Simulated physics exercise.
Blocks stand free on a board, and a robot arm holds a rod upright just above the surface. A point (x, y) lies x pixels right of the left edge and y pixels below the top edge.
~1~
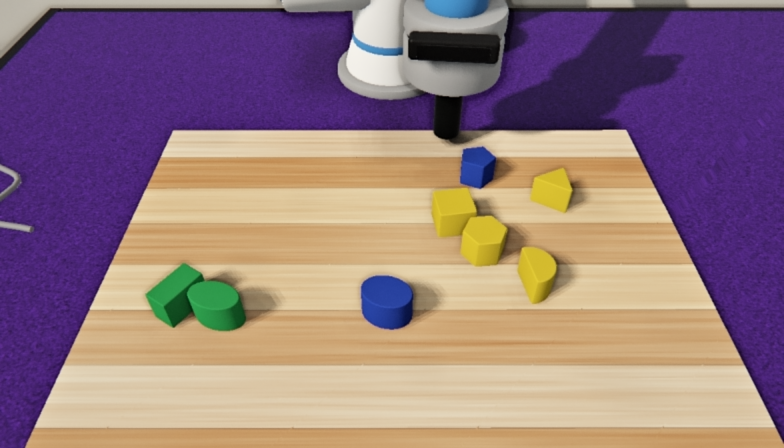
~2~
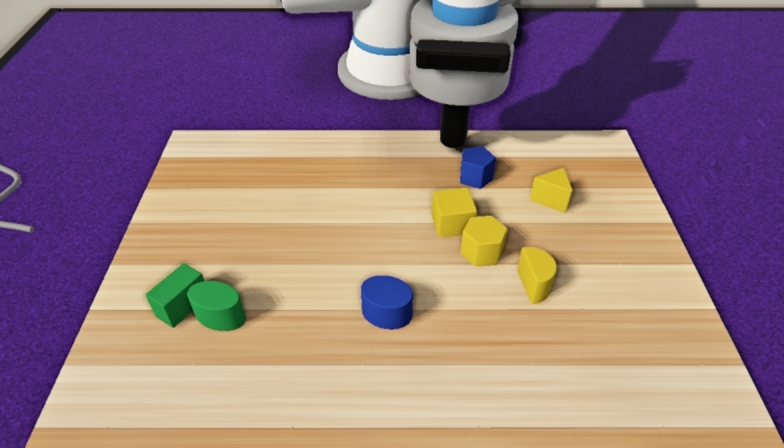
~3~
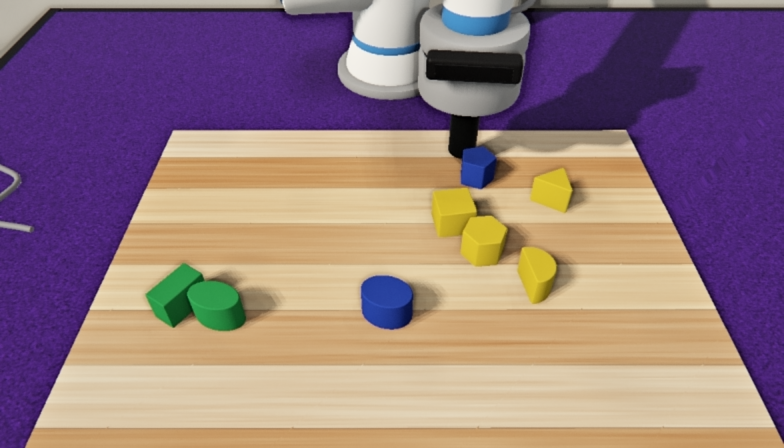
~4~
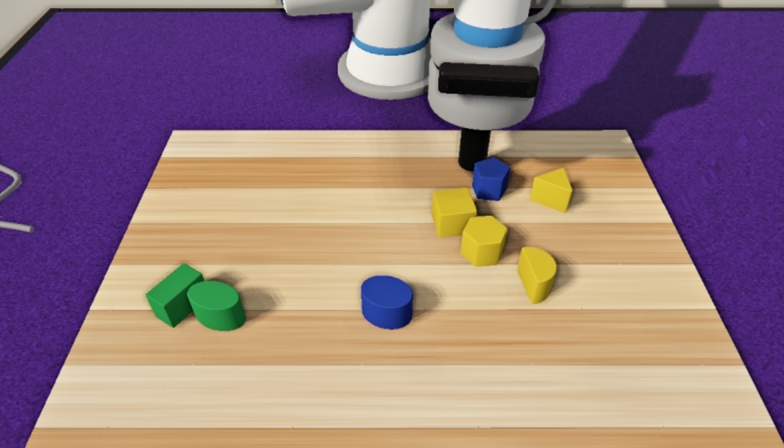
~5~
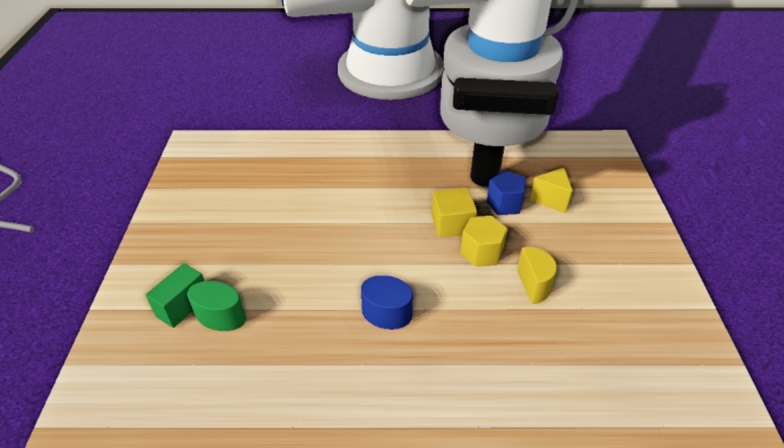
On a striped wooden board over a purple surface, a robot arm holds a black rod near the far edge, behind a small blue block and several yellow ones. The rod moves forward and right to the blue block, then pushes it a short way toward the yellow triangular block while the others stay still.
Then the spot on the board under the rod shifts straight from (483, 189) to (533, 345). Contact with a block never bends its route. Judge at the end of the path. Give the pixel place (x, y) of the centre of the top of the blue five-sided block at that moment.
The centre of its top will be at (532, 201).
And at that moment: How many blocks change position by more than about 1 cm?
The push moves three or more blocks more than 1 cm.
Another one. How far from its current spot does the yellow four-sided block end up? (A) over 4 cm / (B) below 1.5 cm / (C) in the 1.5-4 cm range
B: Below 1.5 cm.
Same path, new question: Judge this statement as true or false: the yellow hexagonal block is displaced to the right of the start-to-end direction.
That claim is true.
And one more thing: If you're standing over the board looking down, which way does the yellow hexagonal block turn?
Bird's-eye view: Clockwise.
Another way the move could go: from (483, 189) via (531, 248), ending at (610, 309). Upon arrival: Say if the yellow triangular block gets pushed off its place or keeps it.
It keeps its position.
What follows on the original path. One third of the way, rod (500, 223); yellow hexagonal block (484, 233); blue five-sided block (532, 201), turned 50° anticlockwise.
Two thirds of the way, rod (516, 274); yellow hexagonal block (478, 258), turned 85° clockwise; blue five-sided block (532, 201), turned 50° anticlockwise; yellow D-shaped block (559, 281), turned 30° anticlockwise.
At the end, rod (536, 335); yellow four-sided block still; yellow hexagonal block (478, 258), turned 85° clockwise; blue five-sided block (532, 201), turned 50° anticlockwise; yellow D-shaped block (573, 297), turned 100° anticlockwise.
